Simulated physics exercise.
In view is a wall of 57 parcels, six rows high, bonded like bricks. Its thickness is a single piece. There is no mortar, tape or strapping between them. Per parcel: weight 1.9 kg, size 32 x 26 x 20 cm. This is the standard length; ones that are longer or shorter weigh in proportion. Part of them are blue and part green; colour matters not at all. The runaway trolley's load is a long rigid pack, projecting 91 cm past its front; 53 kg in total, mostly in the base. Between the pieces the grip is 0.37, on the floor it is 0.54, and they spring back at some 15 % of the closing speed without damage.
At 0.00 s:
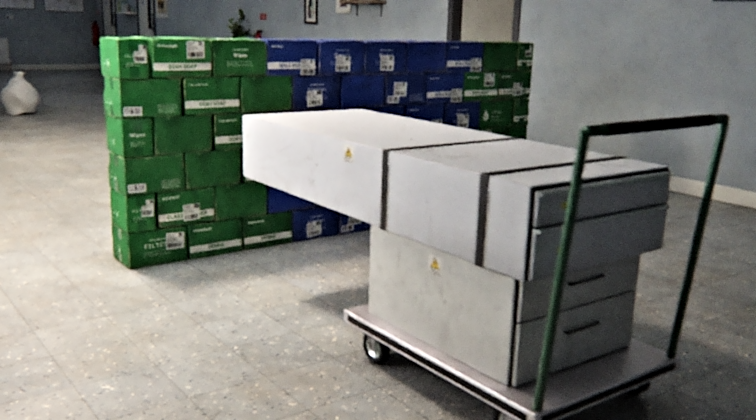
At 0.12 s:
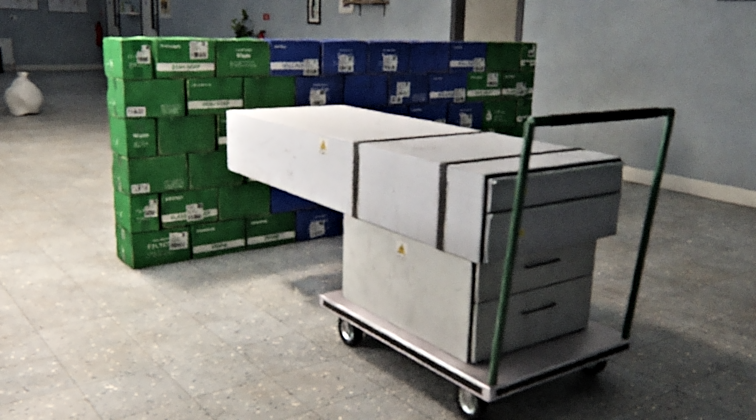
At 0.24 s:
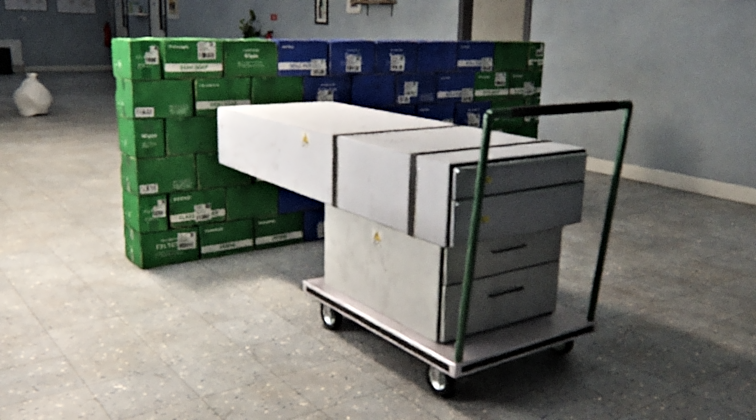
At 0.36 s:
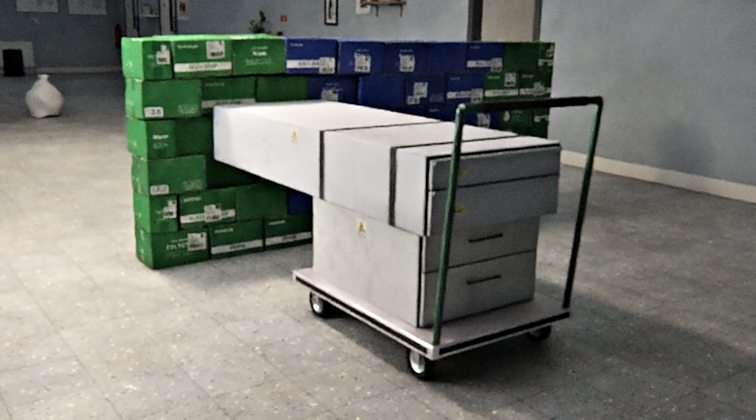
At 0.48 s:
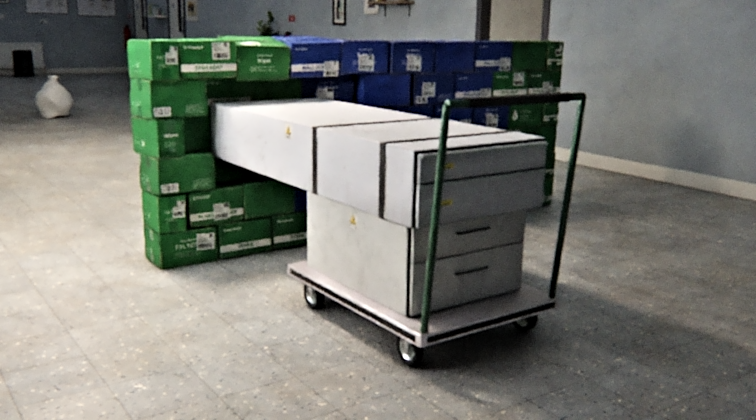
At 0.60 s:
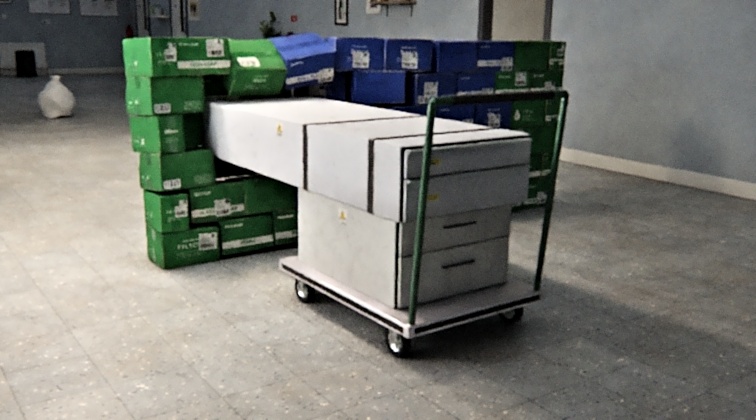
A trolley carrying a long pale pack strapped with dark bands rolls across a tiled floor toward a wall of stacked green and blue boxes. The pack's overhanging front end reaches the wall and pushes into it, shoving boxes out of line, and several near the top shift and lean.
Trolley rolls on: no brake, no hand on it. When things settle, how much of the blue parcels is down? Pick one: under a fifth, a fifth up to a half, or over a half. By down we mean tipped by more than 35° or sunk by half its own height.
A fifth up to a half.
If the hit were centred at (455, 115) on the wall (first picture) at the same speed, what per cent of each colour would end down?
That would leave green at 20 % and blue at 50 %.
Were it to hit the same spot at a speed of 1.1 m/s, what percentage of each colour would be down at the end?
You'd end up with green at 50 per cent down and blue at 30 per cent.
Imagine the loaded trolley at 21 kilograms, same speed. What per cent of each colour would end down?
You'd get green 0 and blue 0 percent.
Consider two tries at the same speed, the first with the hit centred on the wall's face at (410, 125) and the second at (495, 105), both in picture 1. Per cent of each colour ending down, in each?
Green 10 then 10, blue 60 then 10 per cent.
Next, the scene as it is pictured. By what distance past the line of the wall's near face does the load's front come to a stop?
About 95 cm beyond it.
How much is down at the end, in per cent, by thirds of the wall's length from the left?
Left 60, middle 40, right 0 per cent.
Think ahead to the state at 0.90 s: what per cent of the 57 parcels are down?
It's 15 percent at that point.
By 0.90 s, load 48 cm past the wall's line, still rolling; 2 of the 27 blue parcels down (9 of 57 in all colours); top blue parcel tilted 25°; top green parcel tilted 16°.
By 1.32 s, load 72 cm past the wall's line, still rolling; 9 of the 27 blue parcels down (20 of 57 in all colours); top blue parcel tilted 18°, 66 cm lower; top green parcel tilted 58°, 87 cm lower.
When it is over (3.0 s), load 95 cm past the wall's line, stopped; 8 of the 27 blue parcels down (19 of 57 in all colours); top blue parcel 97 cm lower; top green parcel on its side. That is 30 per cent. In pixels of the last frame, middles, top blue parcel near (331, 153), top green parcel near (107, 194).
